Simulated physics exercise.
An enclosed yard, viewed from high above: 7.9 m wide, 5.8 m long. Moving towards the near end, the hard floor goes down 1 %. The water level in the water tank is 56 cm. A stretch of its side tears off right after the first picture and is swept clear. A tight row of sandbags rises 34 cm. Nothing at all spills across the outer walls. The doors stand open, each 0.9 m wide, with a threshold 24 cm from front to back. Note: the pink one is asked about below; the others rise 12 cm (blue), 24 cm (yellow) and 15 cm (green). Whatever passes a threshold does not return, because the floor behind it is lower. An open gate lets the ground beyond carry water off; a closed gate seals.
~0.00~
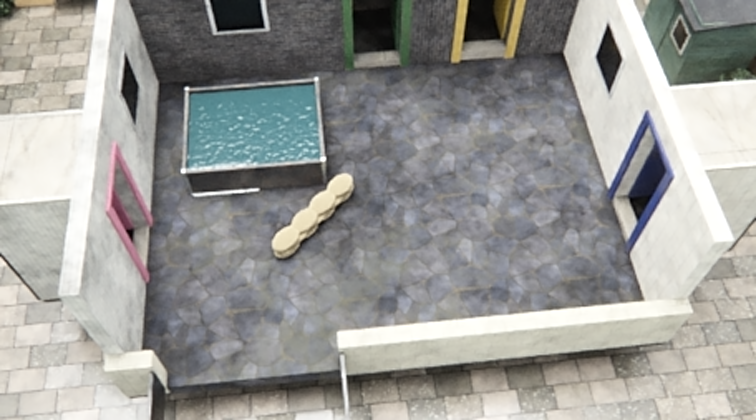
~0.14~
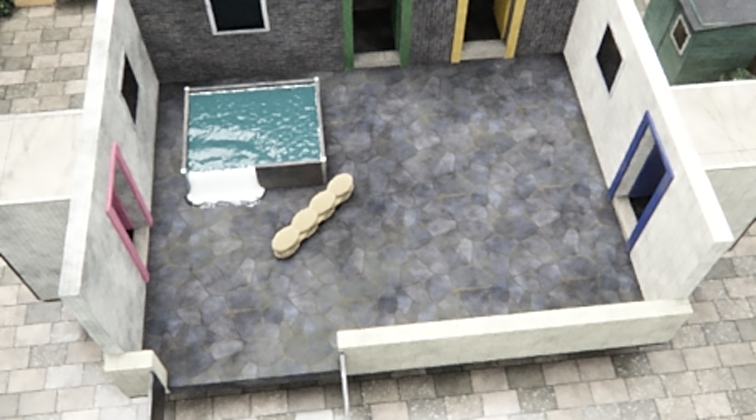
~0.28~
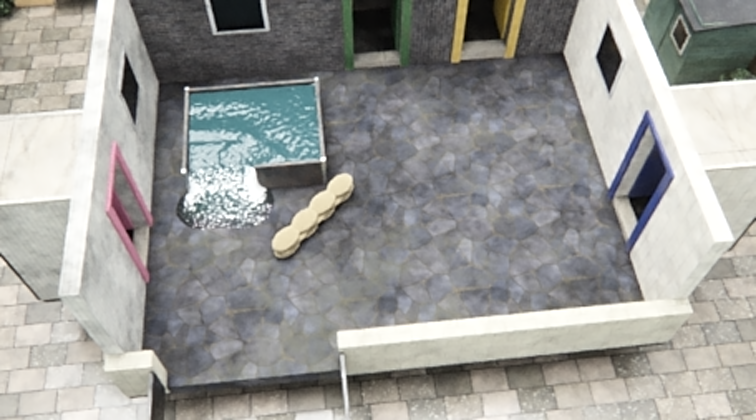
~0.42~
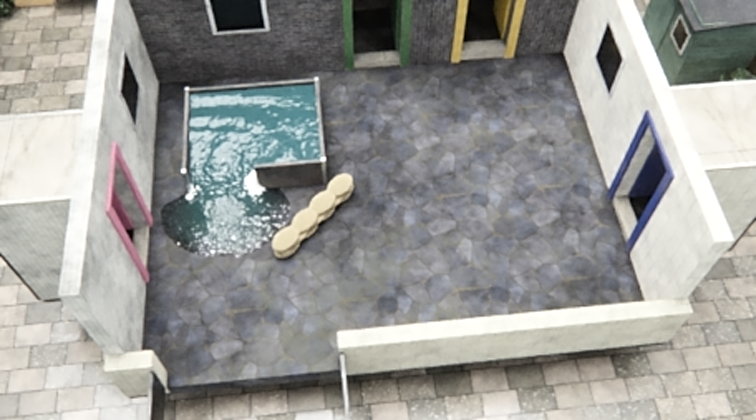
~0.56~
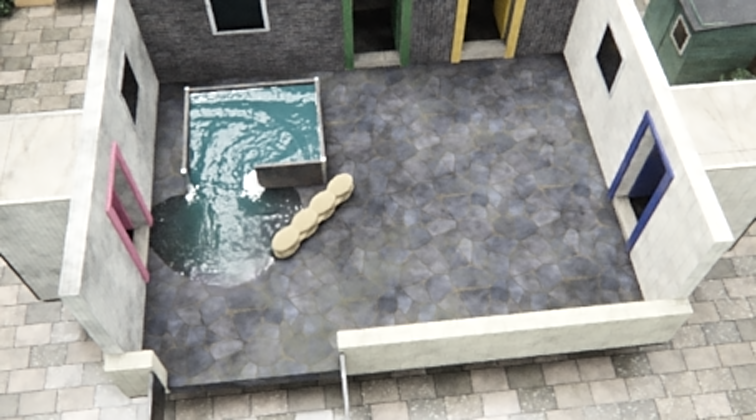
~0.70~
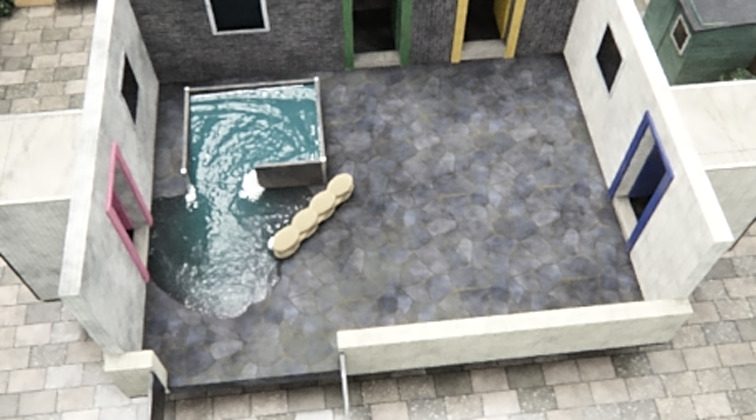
Water tank in a walled yard bursting open at its front side, water pouring out and spreading across stone floor to pink door.
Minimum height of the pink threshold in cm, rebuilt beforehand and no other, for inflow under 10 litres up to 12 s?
16 cm.
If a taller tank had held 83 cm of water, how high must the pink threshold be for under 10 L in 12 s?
You'd need a step of close to 25 cm.
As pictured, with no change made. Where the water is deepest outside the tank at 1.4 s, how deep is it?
Roughly 32 cm.
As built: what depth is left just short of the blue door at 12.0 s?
Lab note: Depth approx. 0.0 cm.
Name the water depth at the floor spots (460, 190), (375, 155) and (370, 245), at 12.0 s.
Taking the spots in order: About 0, 0 and 0 centimetres.
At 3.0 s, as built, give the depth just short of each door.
Depths in cm - pink: 11, blue: 0, yellow: 0, green: 0.
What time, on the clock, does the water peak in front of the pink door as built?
Roughly at 1.4 s.
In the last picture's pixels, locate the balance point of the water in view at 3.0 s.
The centre of all the water is around (241, 198).
After 1.4 s water covers 20 % of the floor, deepest (32 cm) near (215, 197); 14 cm at the pink door, 4 litres in over its 6 cm threshold.
After 3.0 s water covers 20 % of the floor, deepest (27 cm) near (141, 374); 11 cm at the pink door, 80 litres in over its 6 cm threshold.
After 12.0 s water covers 25 % of the floor, deepest (6 cm) near (141, 374); 3 cm at the pink door, 115 litres in over its 6 cm threshold.
At the pink door as built, the water arrived by 0.7 s and peaked near 14 cm at 1.4 s.
With a threshold of 13 cm, 27 litres would have come in within the 12 s; with 18 cm, 5 litres. So under 10 litres takes about 16 cm.
